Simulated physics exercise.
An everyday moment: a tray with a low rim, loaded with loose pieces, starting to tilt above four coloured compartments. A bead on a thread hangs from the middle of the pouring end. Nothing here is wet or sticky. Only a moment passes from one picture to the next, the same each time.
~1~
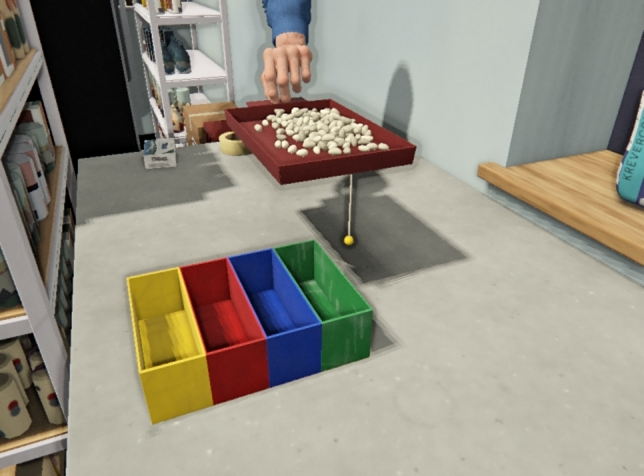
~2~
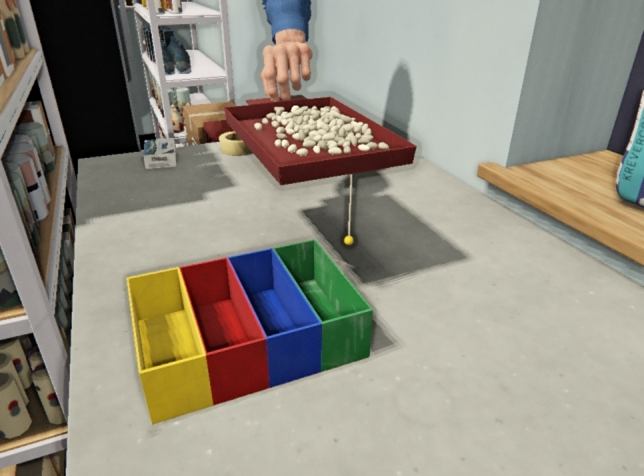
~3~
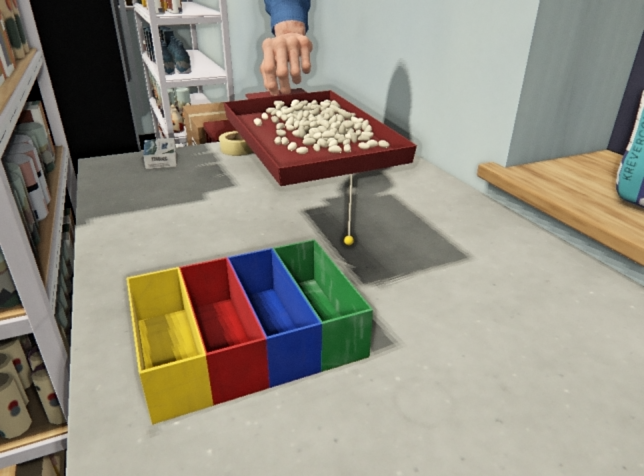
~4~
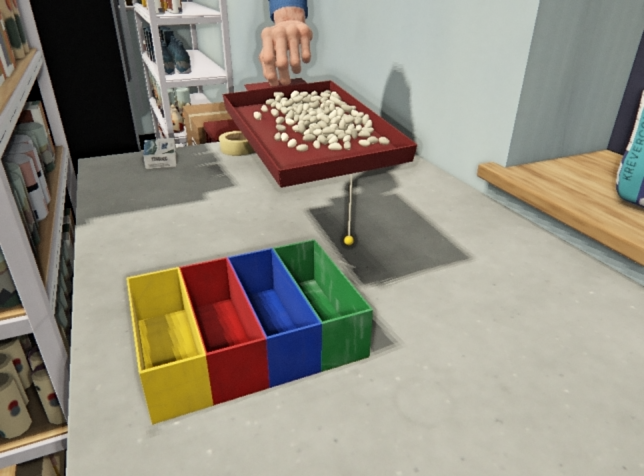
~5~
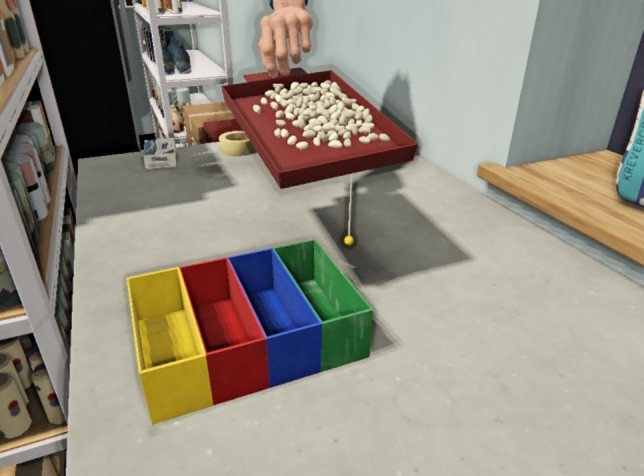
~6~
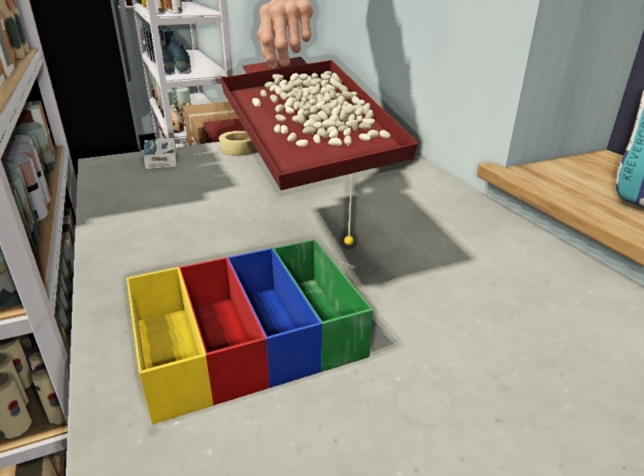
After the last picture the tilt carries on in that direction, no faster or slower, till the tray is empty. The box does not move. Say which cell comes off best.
It favours the green compartment.
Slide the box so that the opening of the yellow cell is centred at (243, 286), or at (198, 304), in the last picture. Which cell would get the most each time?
At the first place that red cell, at the second the blue cell.
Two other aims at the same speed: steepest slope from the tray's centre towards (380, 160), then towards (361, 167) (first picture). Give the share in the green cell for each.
About 0 and 10 per cent.
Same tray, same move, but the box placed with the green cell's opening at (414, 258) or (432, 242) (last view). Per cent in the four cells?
About 100 and 90 per cent.
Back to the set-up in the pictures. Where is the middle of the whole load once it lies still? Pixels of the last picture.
Close to (326, 325).
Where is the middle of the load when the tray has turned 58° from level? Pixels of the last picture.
Close to (319, 135).
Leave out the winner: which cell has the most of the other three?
Next in line is that blue cell.
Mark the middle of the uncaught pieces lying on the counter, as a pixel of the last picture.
At about (377, 324).
Just after the last frame, tray tipped steeply; almost all on the tray; just a few falling or outside the box.
A moment on, tray tipped right over; almost all on the tray; just a few in the green cell; just a few in the blue cell; just a few falling or outside the box.
Further on, tray tipped past a quarter turn; roughly half in the green cell; roughly a quarter in the blue cell; roughly a quarter falling or outside the box.
When it is over, tray tipped past a quarter turn; roughly half in the green cell; roughly a quarter in the blue cell; not one in the yellow cell; not one in the red cell; roughly a quarter outside the box.
